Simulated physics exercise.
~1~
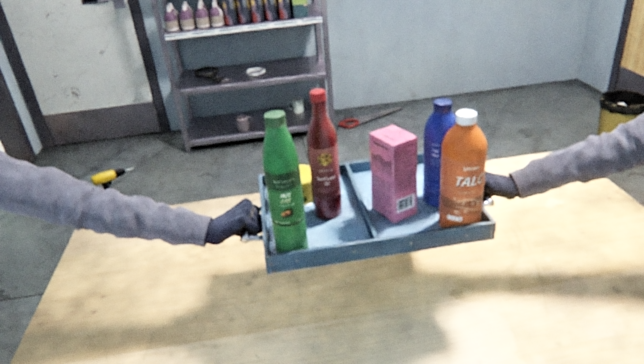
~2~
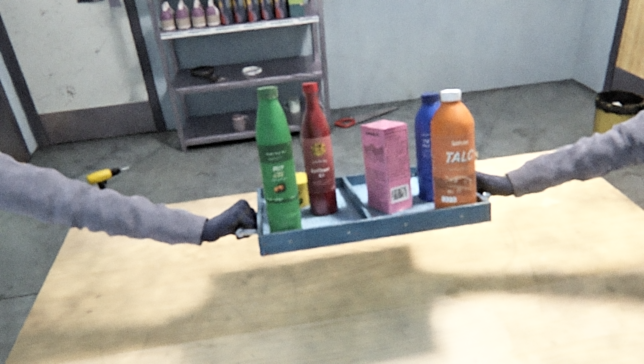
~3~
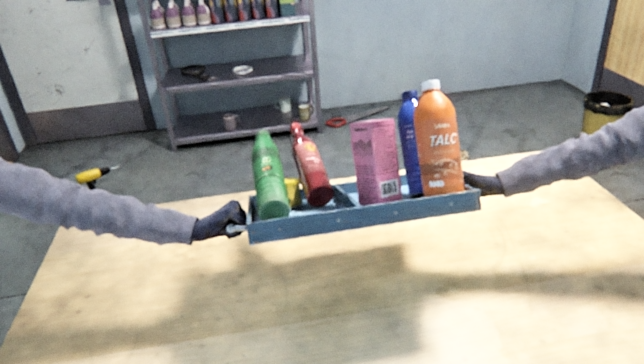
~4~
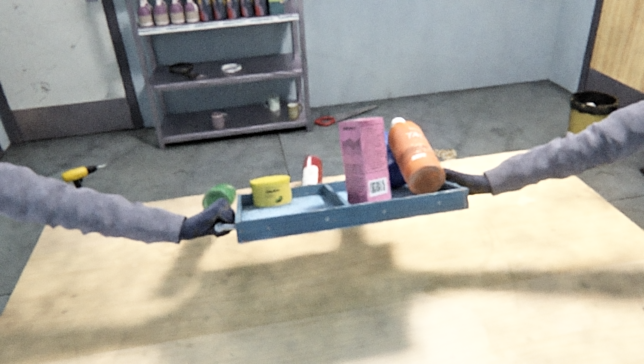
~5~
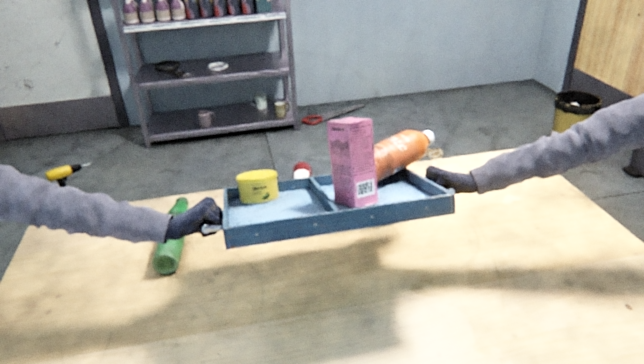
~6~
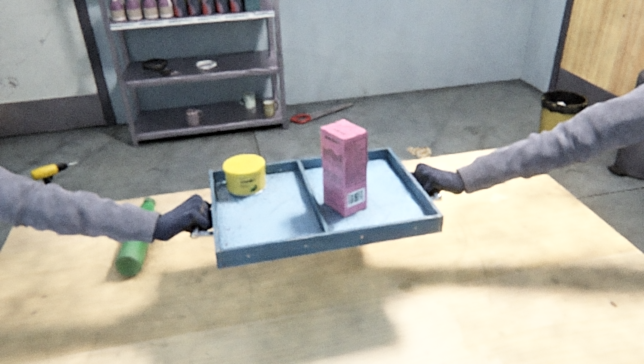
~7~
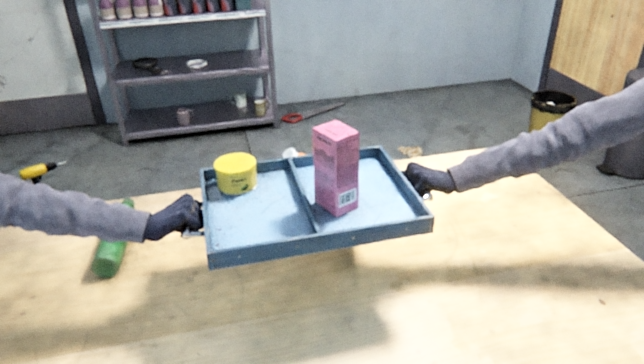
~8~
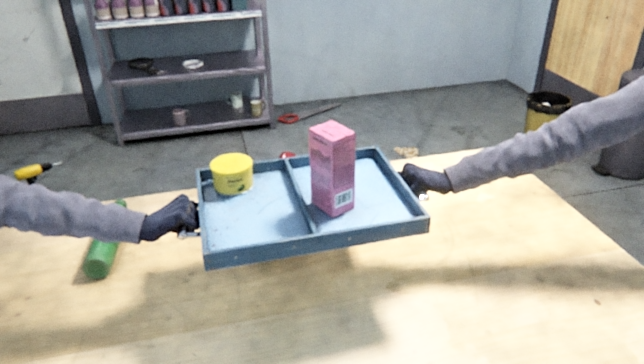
Two gloved hands tilt a blue serving tray away over a wooden table, and the green, red, blue and orange bottles topple and go over its far side. The tray then levels, still holding the upright pink carton and yellow tub, with the green bottle lying on the table.
